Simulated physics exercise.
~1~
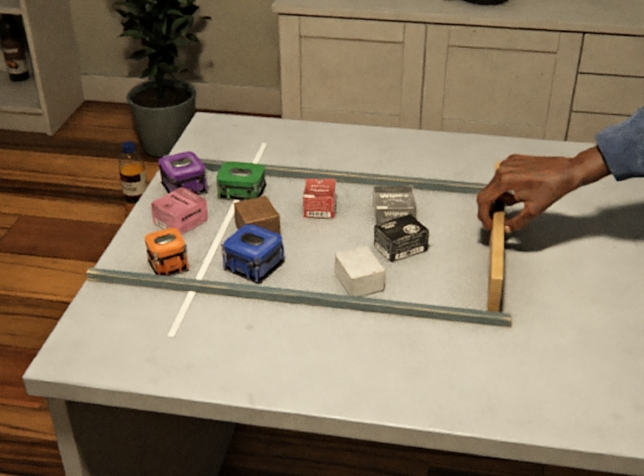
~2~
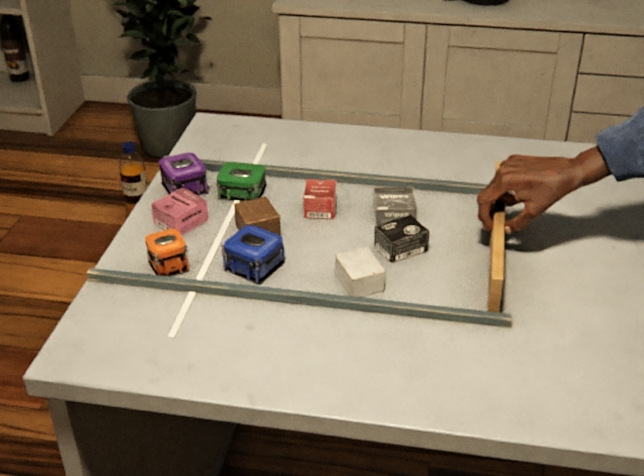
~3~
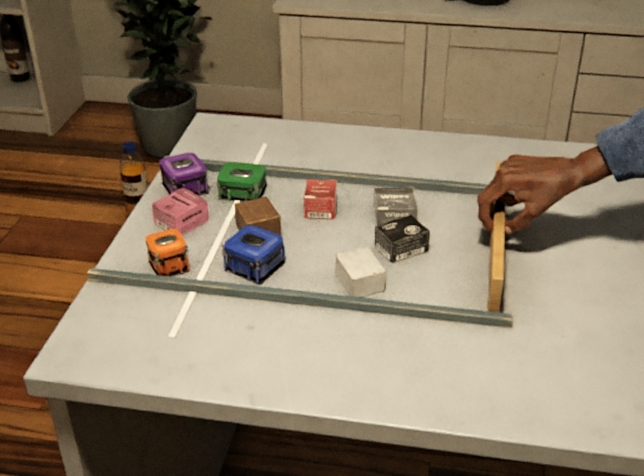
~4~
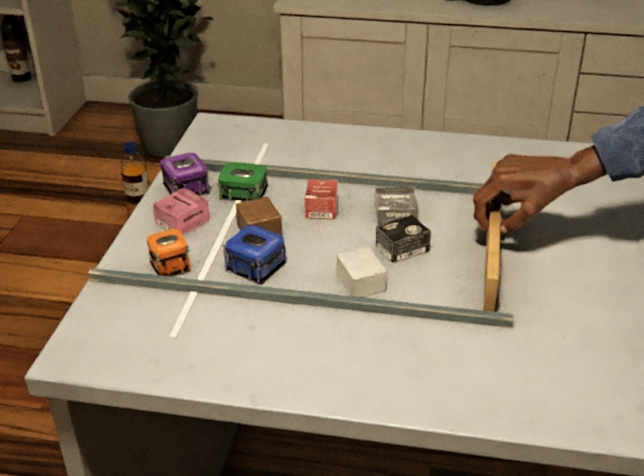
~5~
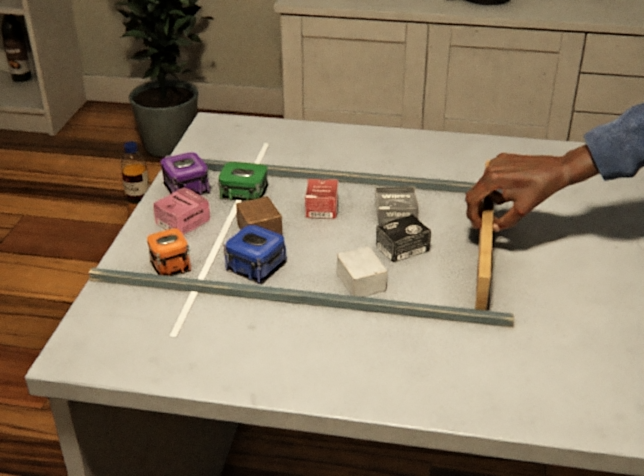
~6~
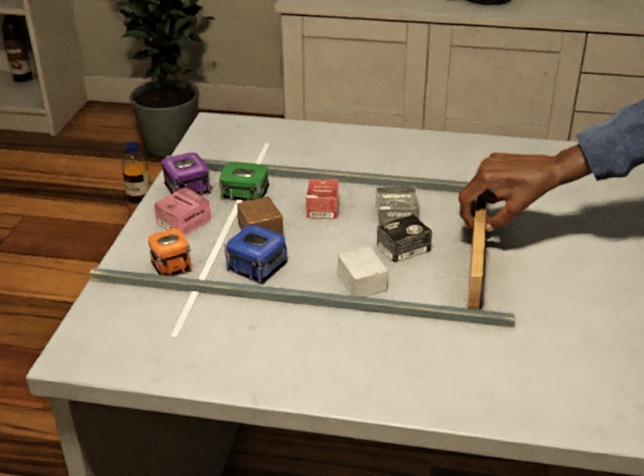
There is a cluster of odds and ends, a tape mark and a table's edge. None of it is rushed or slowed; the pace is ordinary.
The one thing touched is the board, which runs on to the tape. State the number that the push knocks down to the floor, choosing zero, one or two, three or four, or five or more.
I reckon the number that spills over the end lands at one or two.
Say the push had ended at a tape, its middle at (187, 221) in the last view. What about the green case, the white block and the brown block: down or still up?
Green case goes off, white block stays put, brown block stays put.
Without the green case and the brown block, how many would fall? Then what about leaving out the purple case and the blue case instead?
0, then 0.
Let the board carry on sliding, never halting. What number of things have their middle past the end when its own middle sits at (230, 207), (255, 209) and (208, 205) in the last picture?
1, 1 and 4.
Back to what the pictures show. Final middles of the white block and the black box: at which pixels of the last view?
(194, 250) and (207, 224).
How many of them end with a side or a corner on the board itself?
Number in contact with it: 3.
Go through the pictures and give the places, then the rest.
Purple case (183, 175); pink box (180, 211); orange case (167, 252); board (497, 233); tape (225, 225), in the first picture.
Pink box (180, 212); grey box (394, 205), in the second picture.
Orange case (167, 253); white block (360, 273), in the third picture.
Purple case (185, 176); board (493, 233), in the fourth picture.
Pink box (182, 212); red box (322, 199), in the fifth picture.
Purple case (186, 175); pink box (183, 212); orange case (170, 253); board (479, 231); tape (228, 225), in the sixth picture.
Soon after, none off yet; purple case at rest near (186, 175); pink box at rest near (183, 212); orange case at rest near (170, 253).
Then, none off yet; purple case moving near (179, 175); pink box at rest near (183, 212); orange case at rest near (170, 253).
At rest, the number that fall off is one or two; fallen, purple case.
